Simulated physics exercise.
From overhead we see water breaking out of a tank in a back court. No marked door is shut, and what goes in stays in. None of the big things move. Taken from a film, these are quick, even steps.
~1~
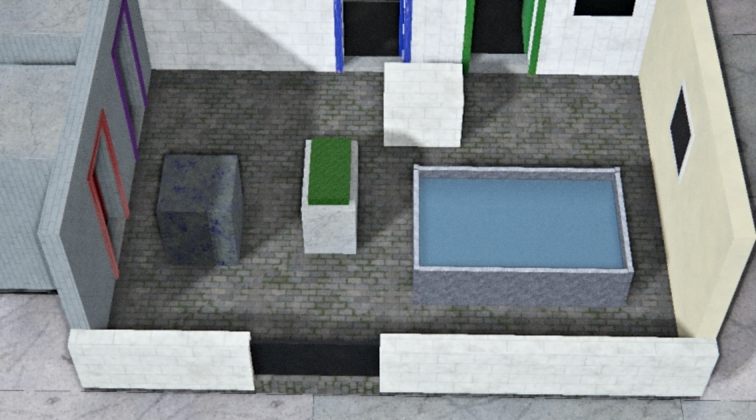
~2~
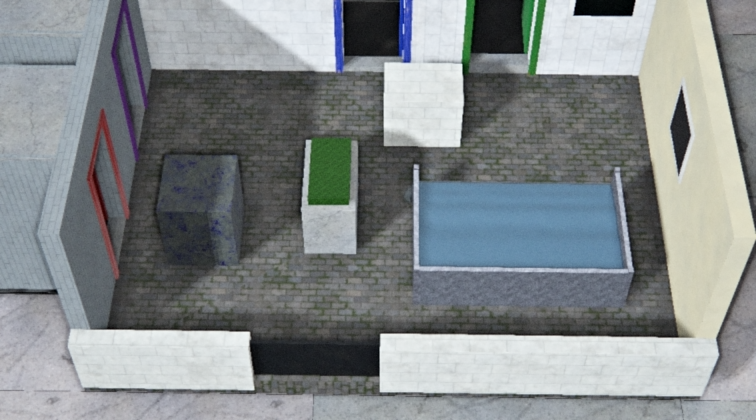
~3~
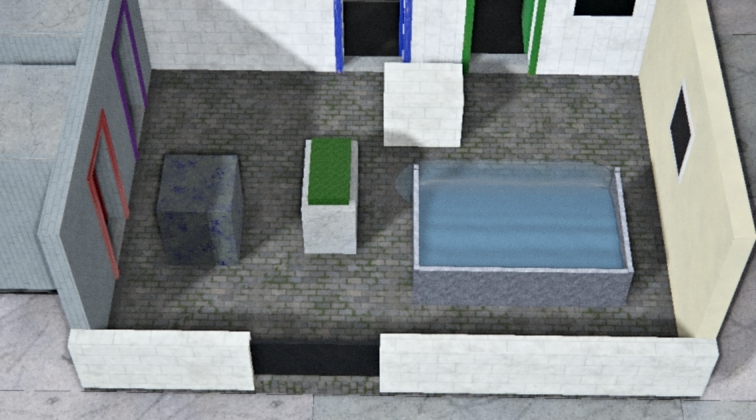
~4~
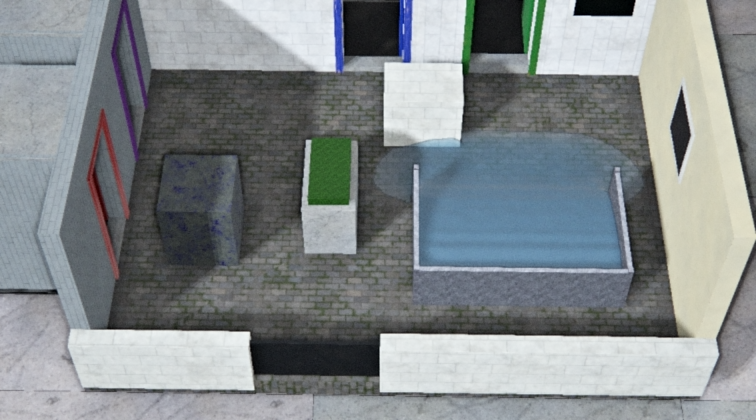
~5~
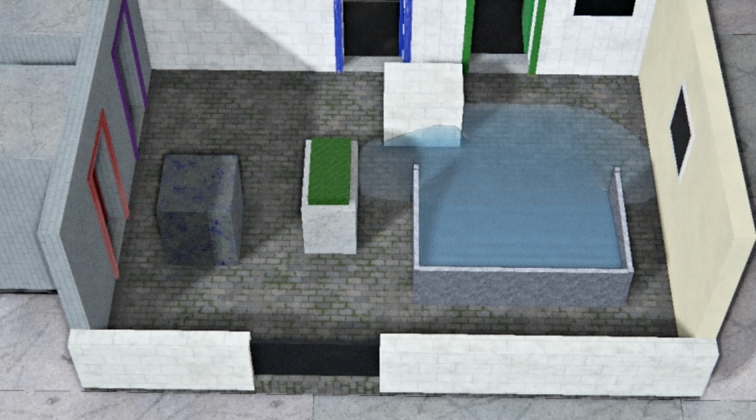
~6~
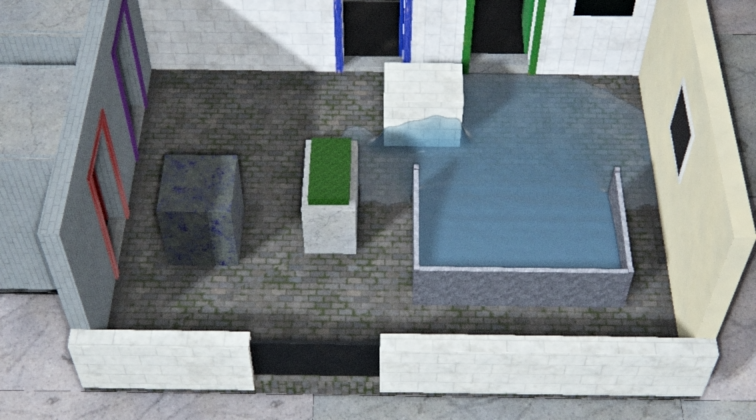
Walled back court seen from overhead, water pouring out of a tank's far side and spreading across paving around a white block.
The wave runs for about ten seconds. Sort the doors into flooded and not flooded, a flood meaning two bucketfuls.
Sorted: Green door - flooded; red door - flooded; blue door - not flooded; purple door - flooded.
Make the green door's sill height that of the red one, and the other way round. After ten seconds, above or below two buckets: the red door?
As I read it, the red door remains within limits.
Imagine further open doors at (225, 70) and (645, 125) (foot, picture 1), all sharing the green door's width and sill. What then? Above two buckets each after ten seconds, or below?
The first stays short of it, the second crosses the line.
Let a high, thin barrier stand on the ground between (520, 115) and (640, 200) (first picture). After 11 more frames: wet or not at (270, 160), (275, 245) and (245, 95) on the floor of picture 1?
Results in order: Swamped / bone-dry / swamped.
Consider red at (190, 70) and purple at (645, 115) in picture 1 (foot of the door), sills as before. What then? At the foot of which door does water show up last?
Result: The door marked red.
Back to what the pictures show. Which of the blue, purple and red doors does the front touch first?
The answer here is the one in blue.
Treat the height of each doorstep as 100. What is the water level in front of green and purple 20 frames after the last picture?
The first is near 110 per cent, the second near 160 per cent.
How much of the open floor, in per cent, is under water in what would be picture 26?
I'd put it at roughly 70 per cent.
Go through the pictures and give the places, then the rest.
In the first picture, still water in the tank at (519, 222).
In the second picture, water pours out on the tank's far side and has run to (409, 198).
In the third picture, the front is at (401, 185), out from the gap on the tank's far side.
In the fourth picture, water pours out on the tank's far side and has run to (384, 168).
In the fifth picture, the front is at (372, 146), out from the gap on the tank's far side.
In the sixth picture, the front is at a hidden place, out from the gap on the tank's far side.
A moment on, water covers 35 % of the floor; the green door far over two buckets in, the red door not reached, the blue door wet at the sill, nothing in, the purple door not reached.
Next, water covers 55 % of the floor; the green door far over two buckets in, the red door not reached, the blue door wet at the sill, nothing in, the purple door not reached.
Then, water covers 70 % of the floor; the green door far over two buckets in, the red door wet at the sill, nothing in, the blue door wet at the sill, nothing in, the purple door under two buckets in.
Later, water covers 90 % of the floor; the green door far over two buckets in, the red door under two buckets in, the blue door wet at the sill, nothing in, the purple door far over two buckets in.
In the end, water covers 100 % of the floor; the green door far over two buckets in, the red door over two buckets in, the blue door wet at the sill, nothing in, the purple door far over two buckets in.
